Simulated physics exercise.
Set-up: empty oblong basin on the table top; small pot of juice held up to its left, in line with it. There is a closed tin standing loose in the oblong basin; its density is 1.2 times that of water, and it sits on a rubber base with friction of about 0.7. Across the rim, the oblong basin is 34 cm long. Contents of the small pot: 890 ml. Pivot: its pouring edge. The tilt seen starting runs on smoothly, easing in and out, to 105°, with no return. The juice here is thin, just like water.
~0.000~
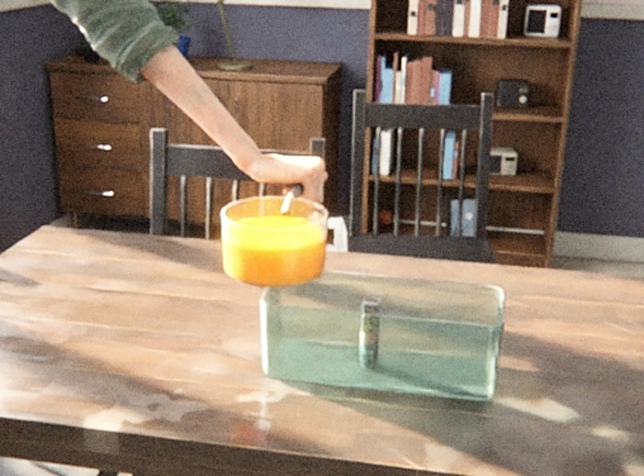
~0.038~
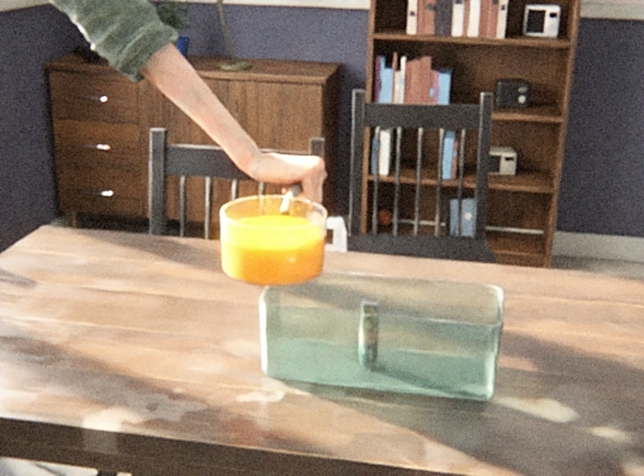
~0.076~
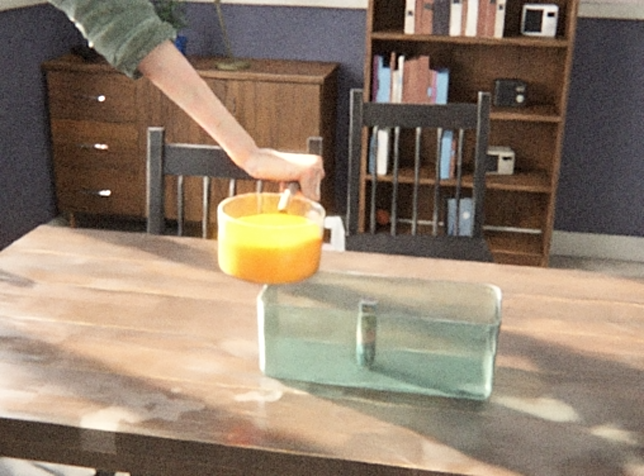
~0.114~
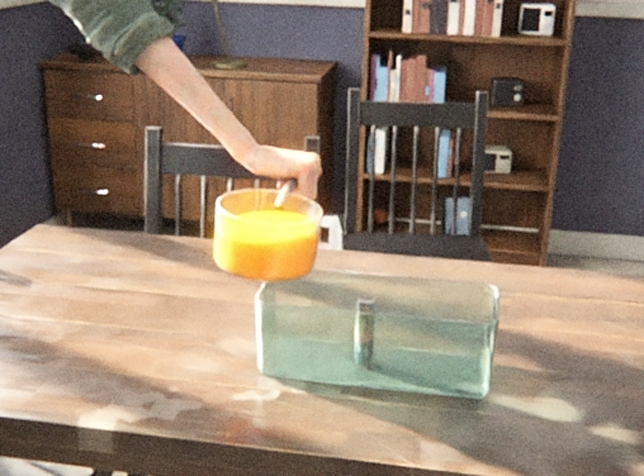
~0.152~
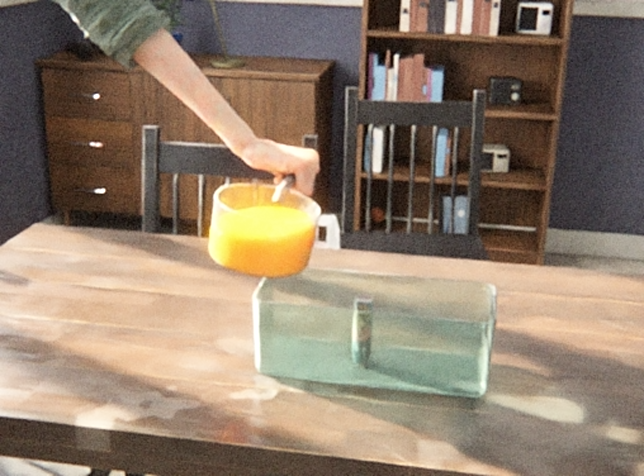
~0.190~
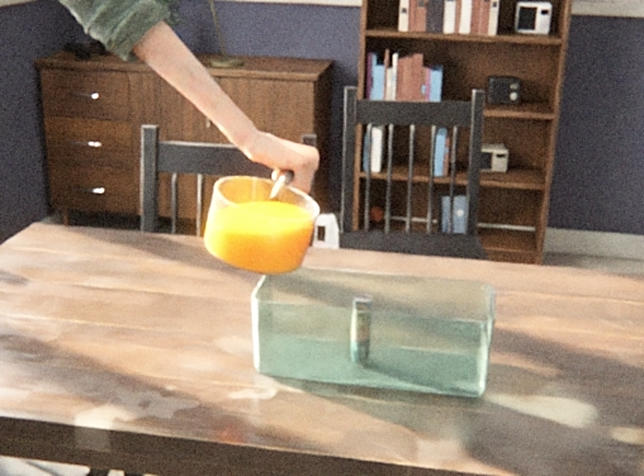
A hand held a small clear pot of orange juice above a wooden table, just left of an oblong glass basin with a tin inside, and slowly tilted the pot slightly.
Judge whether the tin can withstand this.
My bet is it won't last.
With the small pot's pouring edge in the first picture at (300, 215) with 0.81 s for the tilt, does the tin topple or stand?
Result: Tin tipped over.
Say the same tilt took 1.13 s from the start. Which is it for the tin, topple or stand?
Holds steady.
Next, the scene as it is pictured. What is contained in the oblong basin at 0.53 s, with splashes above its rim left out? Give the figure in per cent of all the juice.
Around 0 percent.
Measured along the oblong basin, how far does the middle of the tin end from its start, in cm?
In the end the tin's centre has shifted about 7.5 centimetres.
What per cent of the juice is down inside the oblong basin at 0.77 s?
My estimate is about 60 percent.
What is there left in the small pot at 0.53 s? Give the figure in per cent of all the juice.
I'd estimate some 76 % remains.
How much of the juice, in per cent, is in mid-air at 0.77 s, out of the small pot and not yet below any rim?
About 28 percent.
By 0.53 s the tilt is 76° and 76 per cent is still to pour; the tin stands where it began.
By 0.77 s the tilt is 104° and 13 per cent is still to pour; the tin stands where it began.
By 1.03 s the tilt is 105° and 1 per cent is still to pour; the tin leans 14°.
By 1.31 s the tilt is 105° and 0 per cent is still to pour; the tin lies on its side.
At rest the tin lies on its side.
